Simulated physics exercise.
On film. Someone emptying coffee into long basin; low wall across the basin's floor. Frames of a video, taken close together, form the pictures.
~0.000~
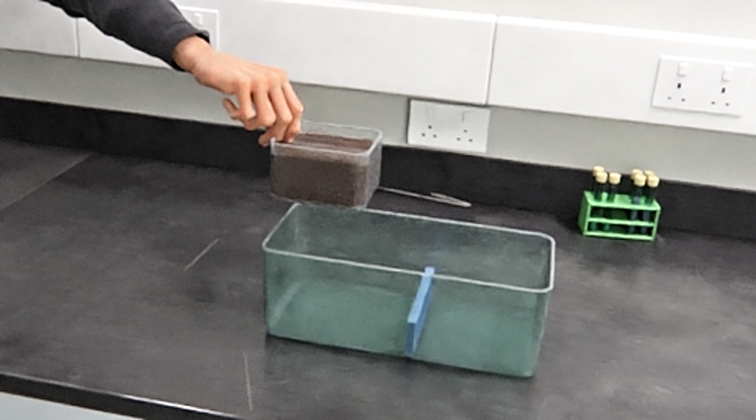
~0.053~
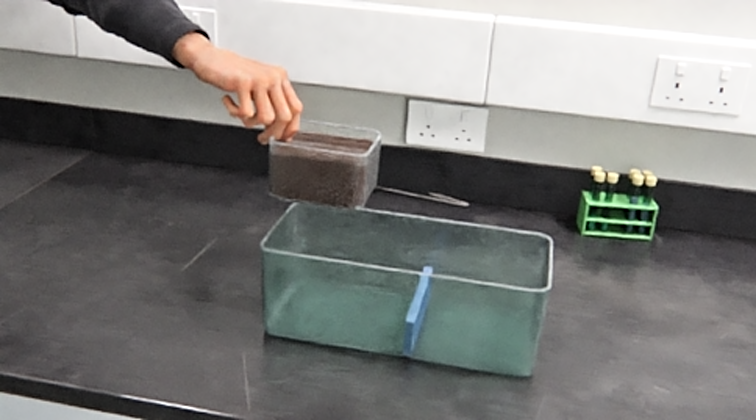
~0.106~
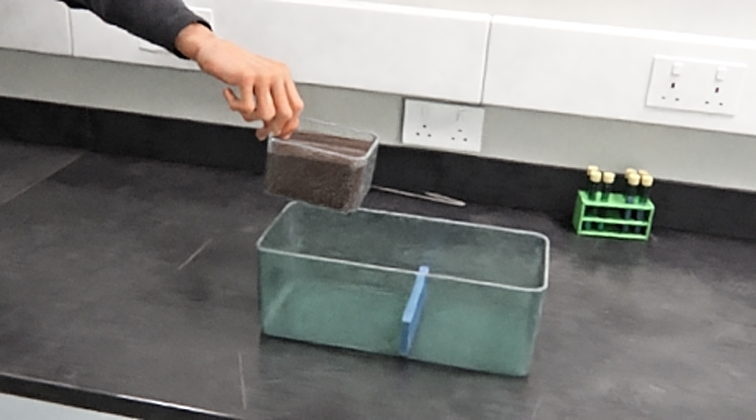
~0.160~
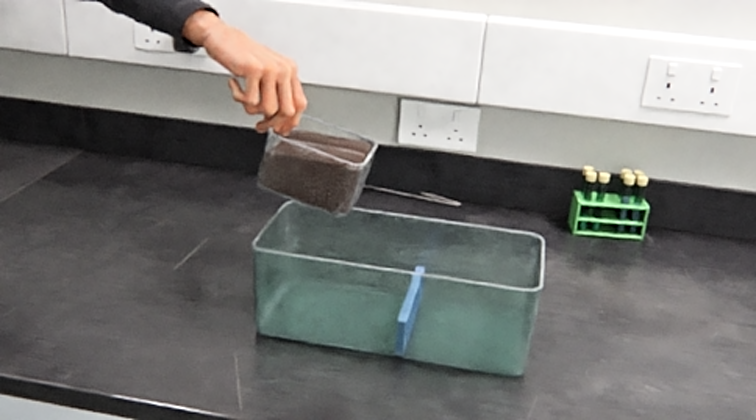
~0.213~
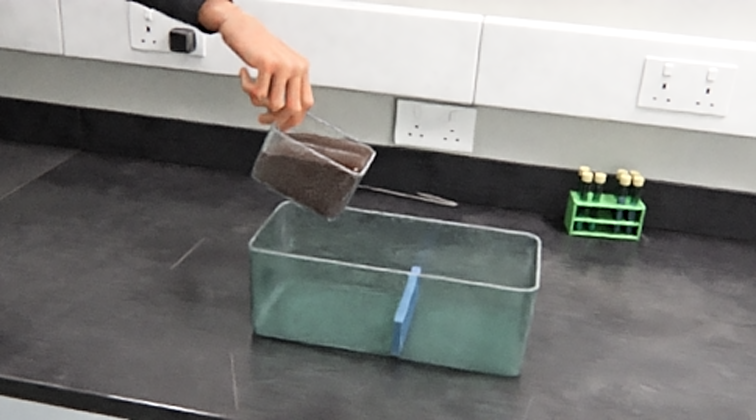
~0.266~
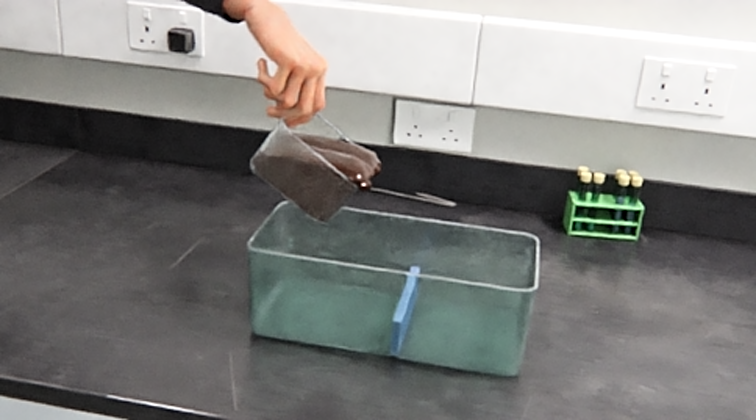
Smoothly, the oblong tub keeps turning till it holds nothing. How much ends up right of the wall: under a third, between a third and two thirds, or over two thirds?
The share right of the wall ends up below a third.
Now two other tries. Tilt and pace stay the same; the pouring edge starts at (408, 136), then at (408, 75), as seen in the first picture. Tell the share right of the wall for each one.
Close to 70 in a hundred, and close to 75 in a hundred.
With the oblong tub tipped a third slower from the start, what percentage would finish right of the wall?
Close to 40 in a hundred.
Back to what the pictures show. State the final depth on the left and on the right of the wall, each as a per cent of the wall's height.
Once still, it is 40 % on the left and 10 % on the right.
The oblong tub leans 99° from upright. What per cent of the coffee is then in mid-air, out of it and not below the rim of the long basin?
Near 25 parts in a hundred.
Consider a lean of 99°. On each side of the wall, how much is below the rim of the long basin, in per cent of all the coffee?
Left: 35 %; right: 20 %.
By 0.55 s the tilt is 99° and 22 per cent is still to pour, 36 is left of the wall and 18 right of it.
By 0.76 s the tilt is 114° and 3 per cent is still to pour, 73 is left of the wall and 22 right of it.
By 0.98 s the tilt is 114° and 0 per cent is still to pour, 75 is left of the wall and 22 right of it.
By 1.22 s the tilt is 114° and 0 per cent is still to pour, 75 is left of the wall and 23 right of it.
At rest 75 per cent lies left of the wall, 23 right of it and 2 outside.
